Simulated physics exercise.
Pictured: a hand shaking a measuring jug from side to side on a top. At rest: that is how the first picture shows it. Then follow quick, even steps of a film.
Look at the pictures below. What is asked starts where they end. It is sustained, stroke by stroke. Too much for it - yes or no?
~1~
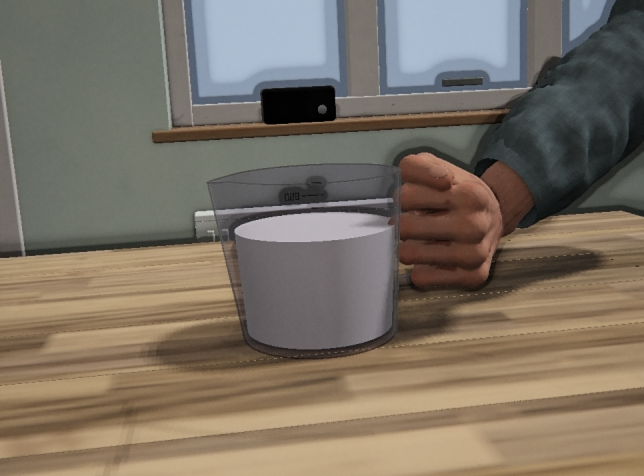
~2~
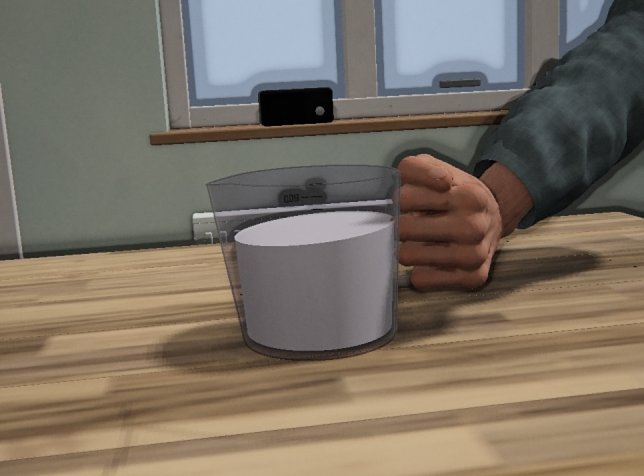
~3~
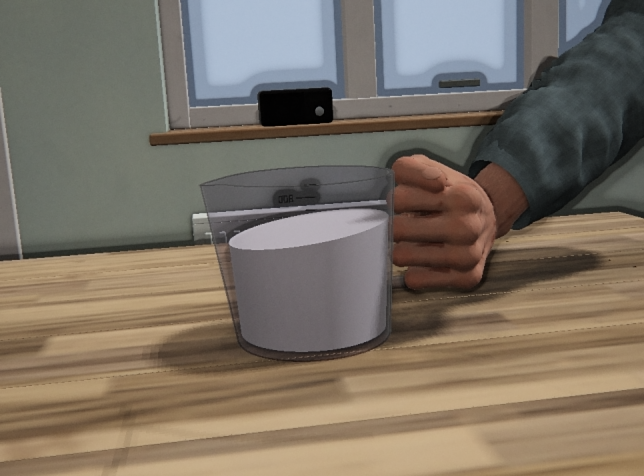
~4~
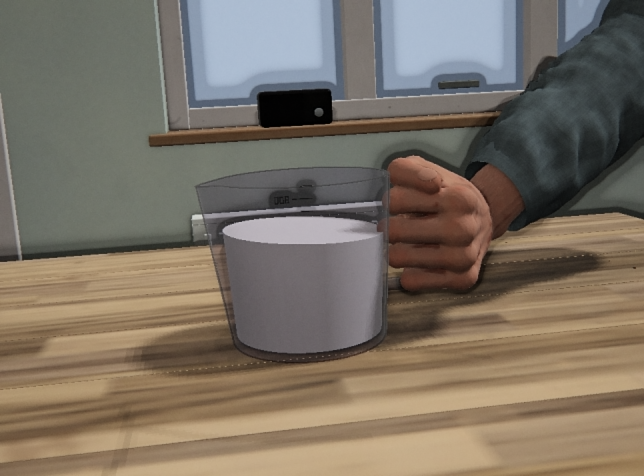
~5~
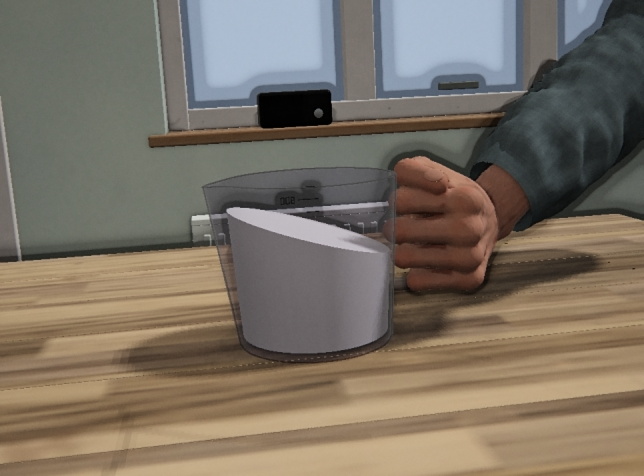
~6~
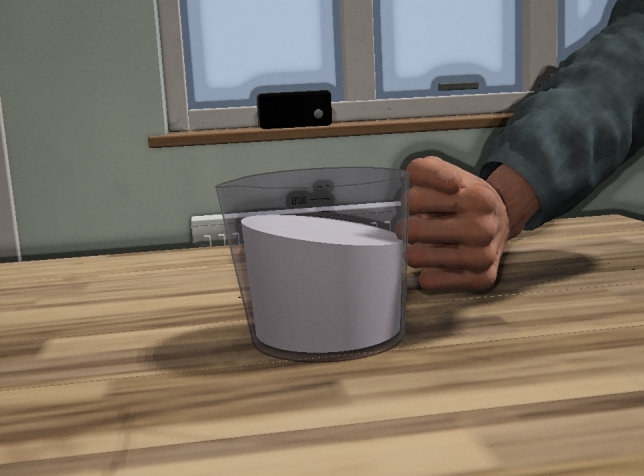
Yes.
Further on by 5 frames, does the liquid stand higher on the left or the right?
It's the left end.
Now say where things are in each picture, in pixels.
The first frame shows measuring jug (316, 250) about two thirds full; at rest.
The second frame shows measuring jug about two thirds full, surface at (314, 228); surface a little higher on the right.
The third frame shows measuring jug (310, 252) about two thirds full; surface a little higher on the right.
The fourth frame shows measuring jug about two thirds full, surface at (303, 230); surface a little higher on the left.
The fifth frame shows measuring jug (311, 254) about two thirds full; surface much higher on the left.
The sixth frame shows measuring jug about two thirds full, surface at (322, 230); surface clearly higher on the left.
Next, the highest wave so far goes over the rim.
Finally, the highest wave so far goes over the rim; some is on the top.
